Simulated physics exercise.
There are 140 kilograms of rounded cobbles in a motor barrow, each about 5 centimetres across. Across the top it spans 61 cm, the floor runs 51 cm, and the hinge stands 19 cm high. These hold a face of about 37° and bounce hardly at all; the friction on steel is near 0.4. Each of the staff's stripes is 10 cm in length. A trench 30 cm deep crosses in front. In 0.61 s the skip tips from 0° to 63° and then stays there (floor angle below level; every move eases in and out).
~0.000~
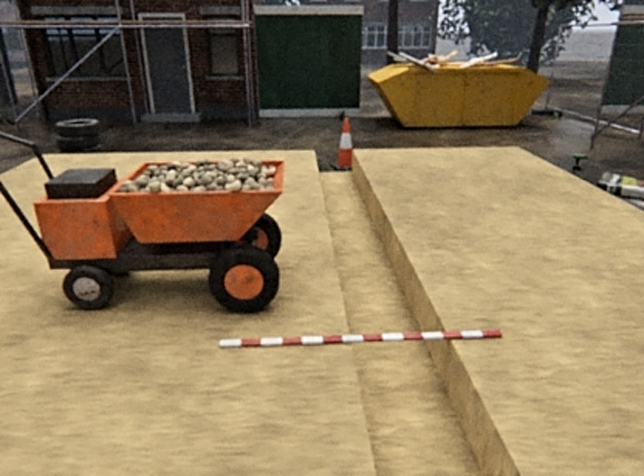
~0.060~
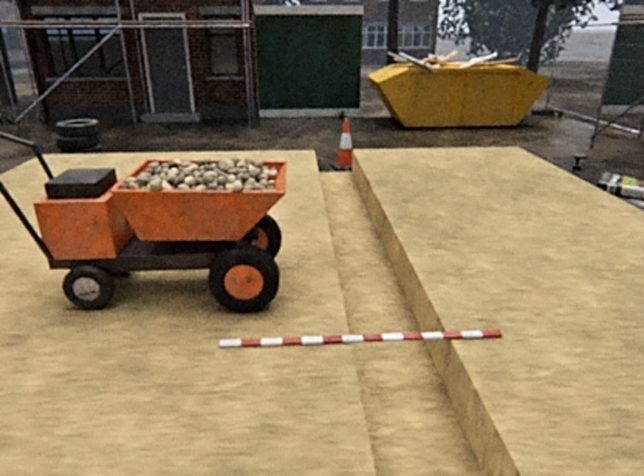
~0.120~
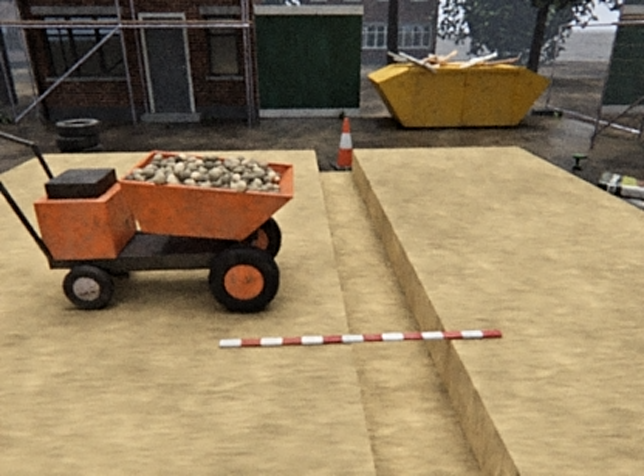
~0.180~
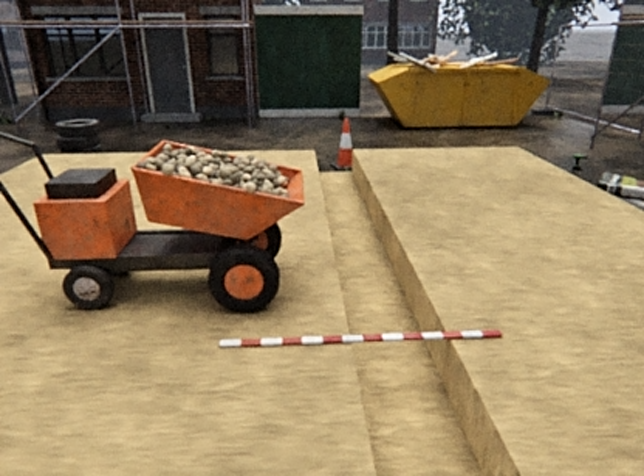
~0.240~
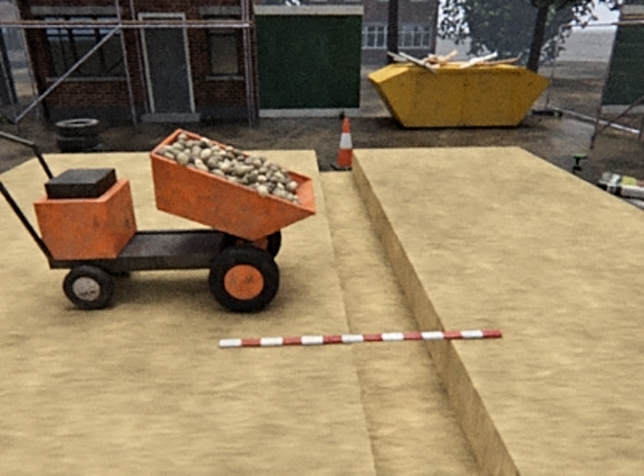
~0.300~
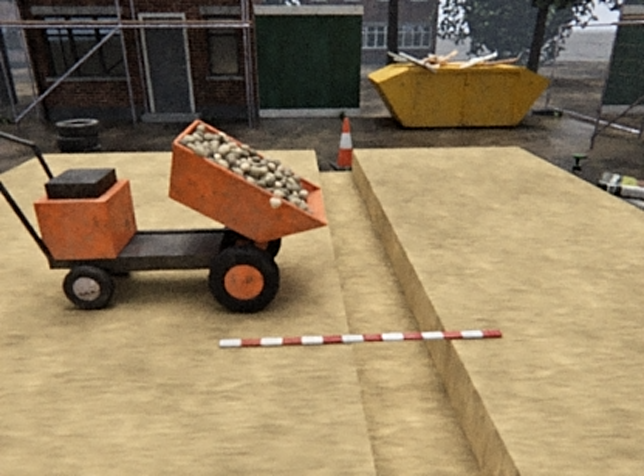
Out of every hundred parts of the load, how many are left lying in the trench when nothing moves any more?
Around 97 in every hundred.
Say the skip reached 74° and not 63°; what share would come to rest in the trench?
Near 100 per cent then.
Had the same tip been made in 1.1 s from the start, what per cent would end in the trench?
Expected share: Around 100%.
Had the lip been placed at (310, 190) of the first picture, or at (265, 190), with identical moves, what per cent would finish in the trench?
Some 85 and some 100 per cent, in that order.
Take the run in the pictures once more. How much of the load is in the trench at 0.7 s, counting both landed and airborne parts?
Some 25 per cent.
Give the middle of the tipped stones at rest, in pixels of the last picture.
The resting stones are centred at roughly (382, 312).
After 0.5 s the floor is at 53°; 100 % in the skip; the foremost stones are at (332, 227).
After 0.7 s the floor is at 63°; 77 % in the skip, 23 % in the trench; the foremost stones are at (396, 284).
After 1.1 s the floor is at 63°; 30 % in the skip, 67 % in the trench, 3 % past the trench; the foremost stones are at (468, 271).
After 3.0 s the floor is at 63°; 0 % in the skip, 97 % in the trench, 3 % past the trench; the foremost stones are at (544, 264).
